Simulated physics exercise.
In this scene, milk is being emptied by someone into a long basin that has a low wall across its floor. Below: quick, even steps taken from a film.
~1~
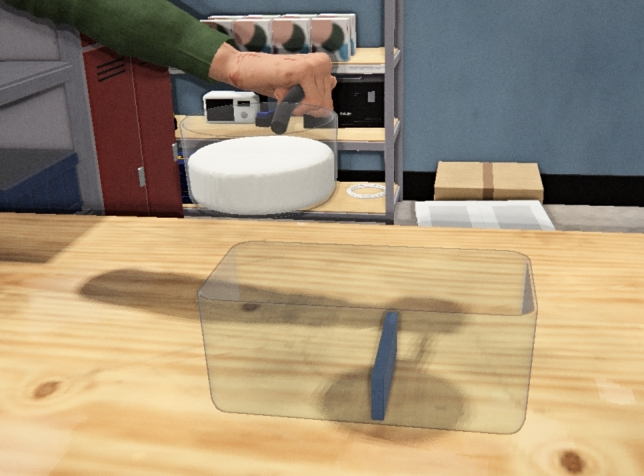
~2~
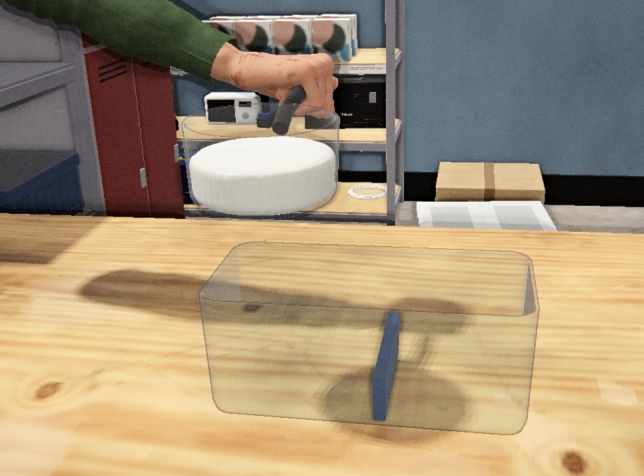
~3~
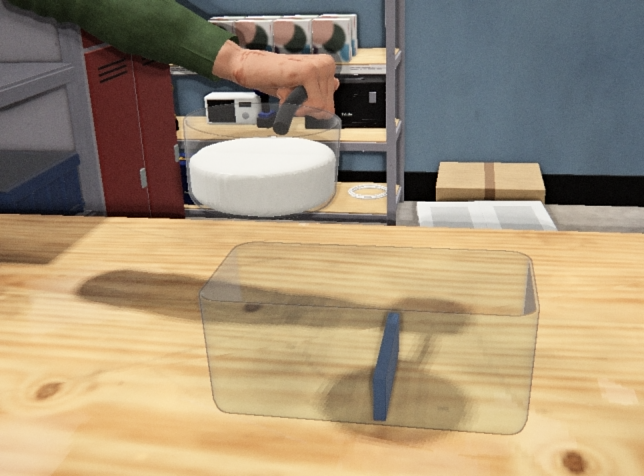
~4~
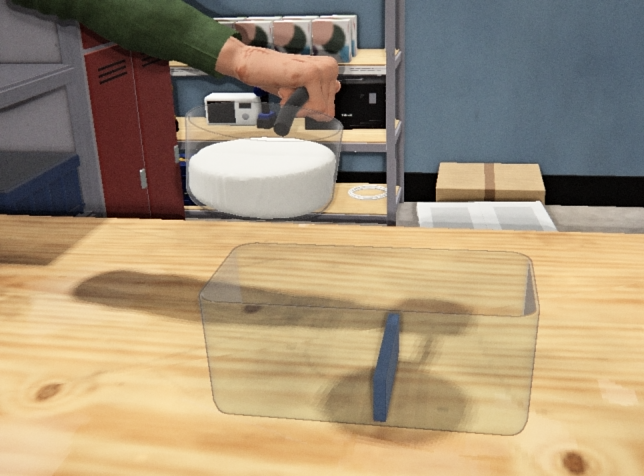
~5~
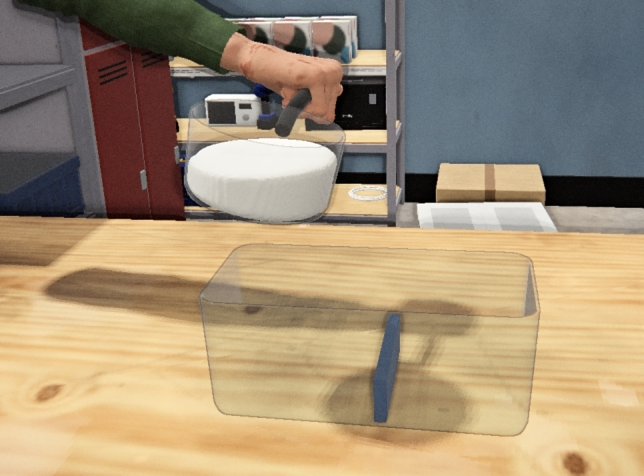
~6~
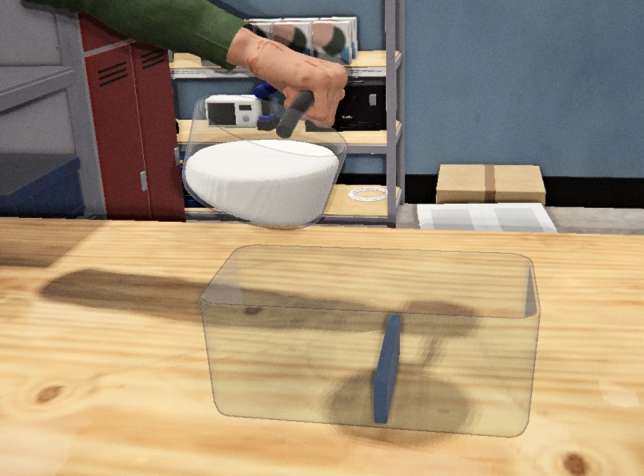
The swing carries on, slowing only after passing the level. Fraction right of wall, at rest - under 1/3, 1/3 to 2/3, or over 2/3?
1/3 to 2/3.
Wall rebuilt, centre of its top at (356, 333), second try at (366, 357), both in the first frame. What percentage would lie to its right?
Note - case one near 85 %, case two near 75 %.
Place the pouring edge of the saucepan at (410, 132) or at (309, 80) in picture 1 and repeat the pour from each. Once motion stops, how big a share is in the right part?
Roughly 95 per cent, and 35 per cent.
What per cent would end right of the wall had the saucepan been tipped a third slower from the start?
About 60 per cent would end up there.
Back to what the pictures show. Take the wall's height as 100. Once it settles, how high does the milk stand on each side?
Left 30 per cent, right 40.
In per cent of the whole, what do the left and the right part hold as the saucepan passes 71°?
Left part: Around 5 %. Right part: Around 10 %.
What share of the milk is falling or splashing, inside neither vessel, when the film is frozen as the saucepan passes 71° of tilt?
Roughly 30 percent.
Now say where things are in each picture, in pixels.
In the first frame, tilt 0°; pouring edge (335, 121); surface from (195, 151) to (333, 154); the long basin's rim runs from (217, 269) to (532, 284); the wall's top is at (385, 344).
In the second frame, tilt 1°; pouring edge (337, 123); surface from (196, 152) to (334, 154).
In the third frame, tilt 3°; pouring edge (338, 127); surface from (196, 152) to (336, 155).
In the fourth frame, tilt 7°; pouring edge (340, 133); surface from (196, 152) to (336, 156).
In the fifth frame, tilt 13°; pouring edge (343, 141); surface from (196, 154) to (337, 158).
In the sixth frame, tilt 19°; pouring edge (345, 152); surface from (194, 154) to (340, 159).
A moment on, the saucepan is tipped part way and 61 per cent is still to pour, 3 is left of the wall and 8 right of it.
Next, the saucepan is tipped on its side and 16 per cent is still to pour, 23 is left of the wall and 51 right of it.
Then the saucepan is tipped on its side and 2 per cent is still to pour, 44 is left of the wall and 52 right of it.
Later the saucepan is tipped on its side and 0 per cent is still to pour, 47 is left of the wall and 52 right of it.
At rest 47 per cent lies left of the wall, 52 right of it and 0 outside.
